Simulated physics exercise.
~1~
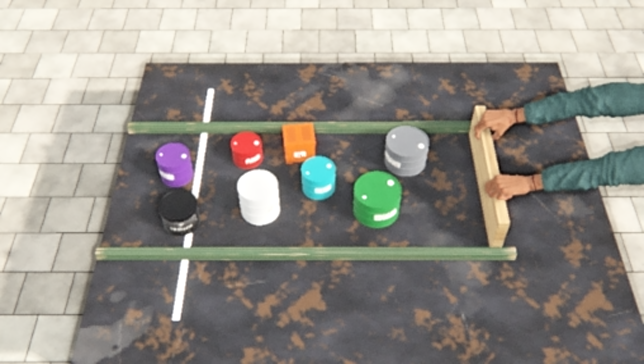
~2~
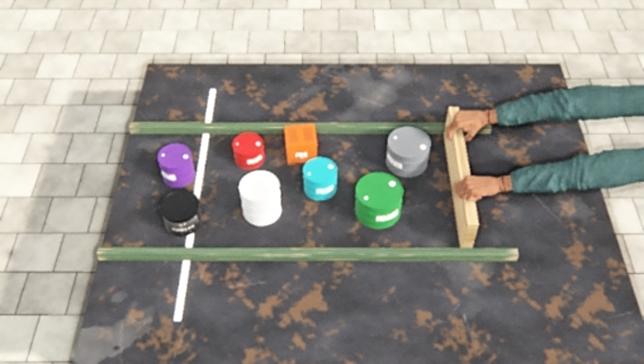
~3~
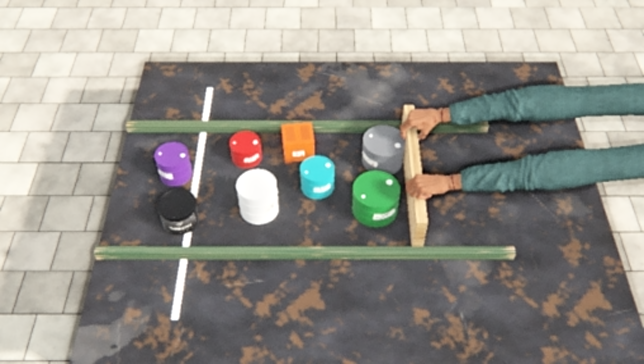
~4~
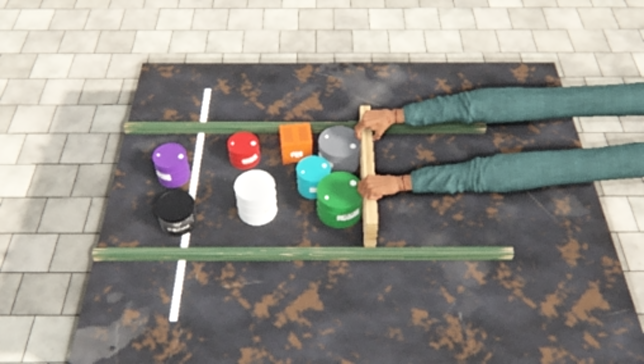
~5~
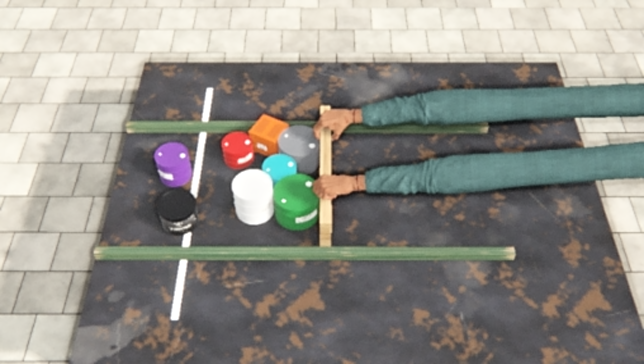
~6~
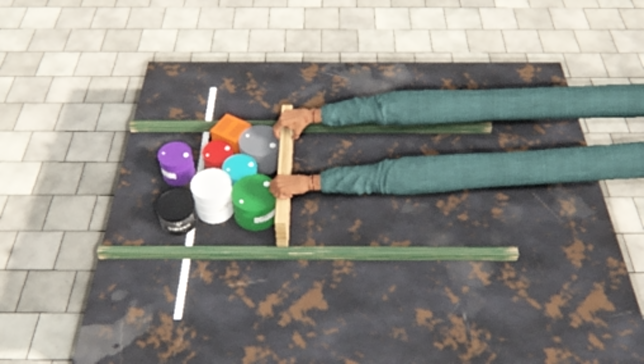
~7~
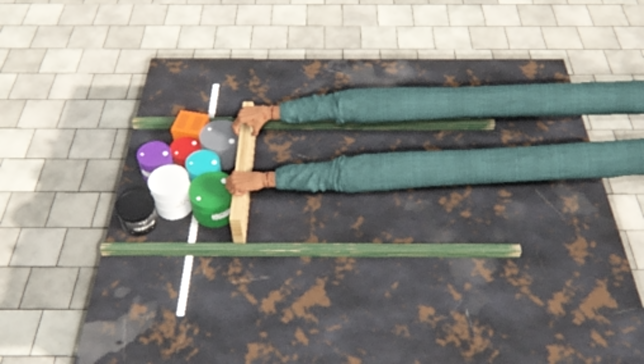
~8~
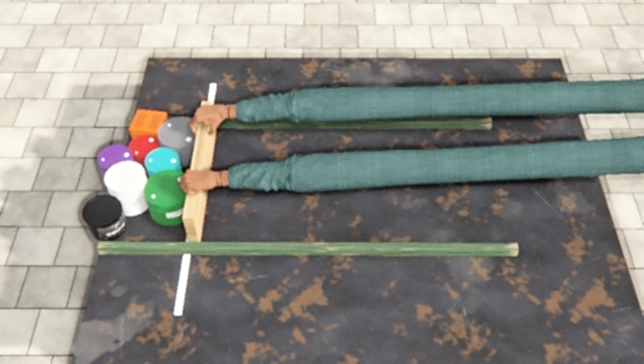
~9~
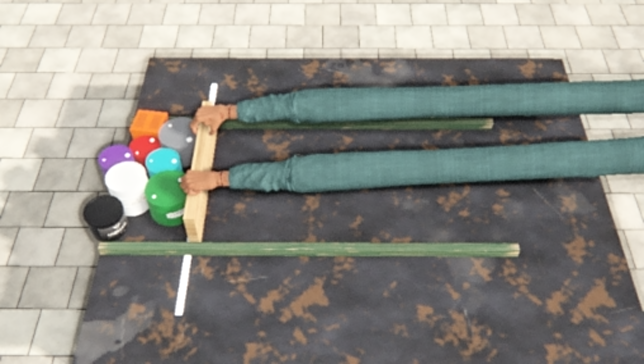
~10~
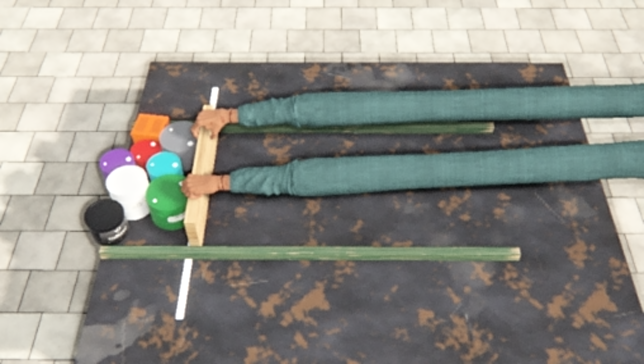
Two hands pushing a wooden plank left across a dark surface, bunching colourful containers together and stopping at the white tape.
